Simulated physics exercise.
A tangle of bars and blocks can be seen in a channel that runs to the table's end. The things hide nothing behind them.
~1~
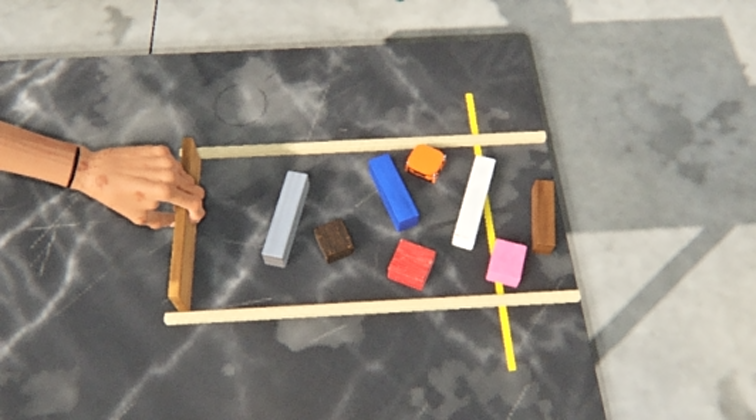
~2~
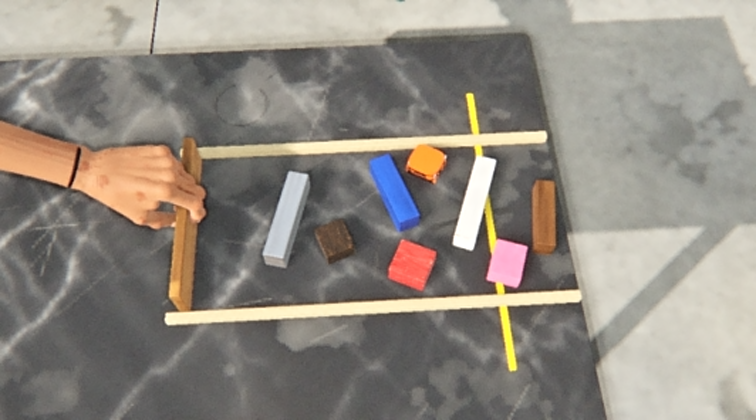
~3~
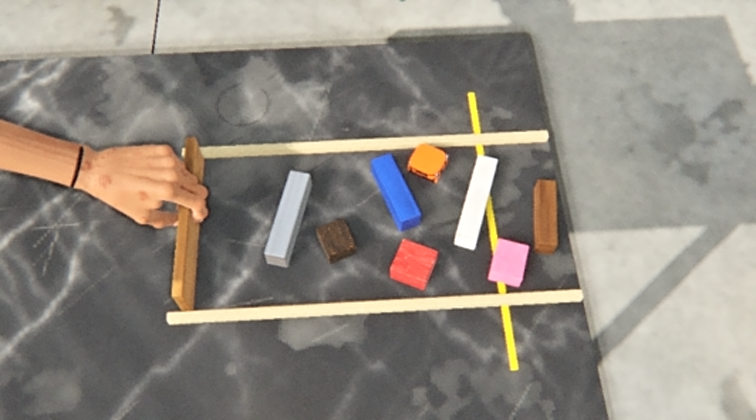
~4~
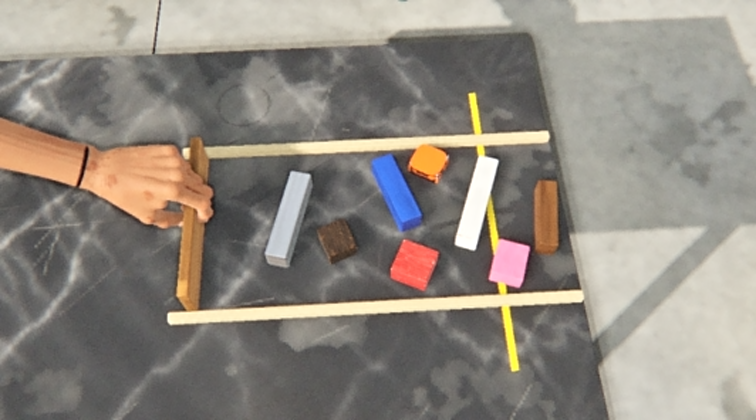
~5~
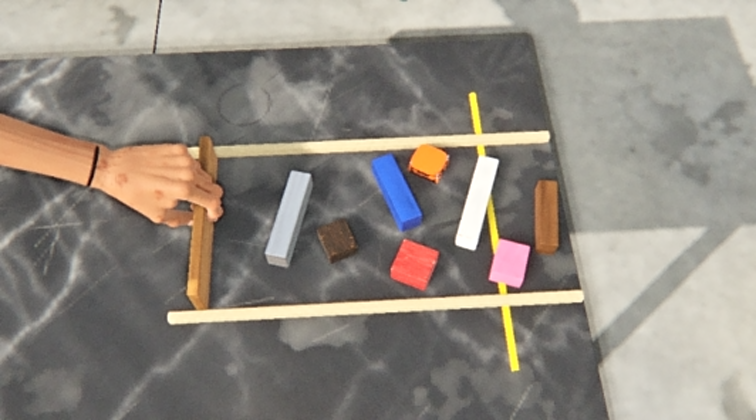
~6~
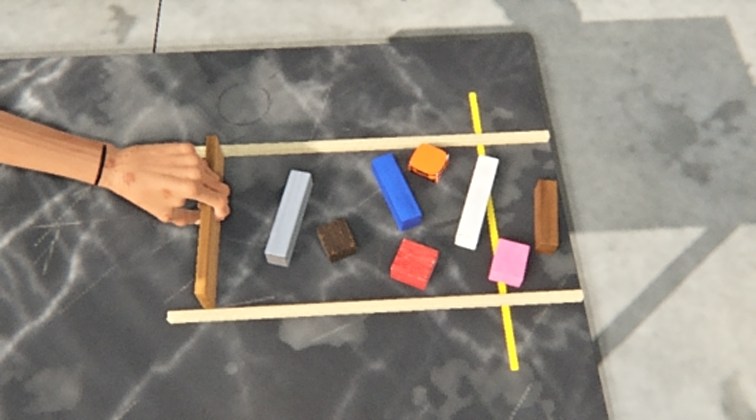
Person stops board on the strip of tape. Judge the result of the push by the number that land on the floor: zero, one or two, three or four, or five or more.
Seems one or two of them come crashing down.
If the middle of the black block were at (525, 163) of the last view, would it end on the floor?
In the end it falls away.
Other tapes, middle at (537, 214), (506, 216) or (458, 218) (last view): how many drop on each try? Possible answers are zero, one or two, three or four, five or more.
Trial 1 - five or more; trial 2 - just one or two; trial 3 - none.
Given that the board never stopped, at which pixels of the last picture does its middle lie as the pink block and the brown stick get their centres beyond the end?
The pink block gives roughly (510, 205), the brown stick roughly (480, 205).
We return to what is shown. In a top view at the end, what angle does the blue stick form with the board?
I'd put it at about 0°.
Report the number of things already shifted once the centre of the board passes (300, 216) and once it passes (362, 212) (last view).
Counts: 2 / 4.
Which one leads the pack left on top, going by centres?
That's the white bar.
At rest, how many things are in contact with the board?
That number would be 2.
Soon after, none off yet; brown stick at rest near (546, 216); pink block at rest near (509, 263); white bar at rest near (477, 201).
After that, none off yet; brown stick at rest near (546, 216); pink block displaced a little near (523, 266); white bar displaced a little near (523, 199).
In the end, the number that fall off is one or two; gone, brown stick.
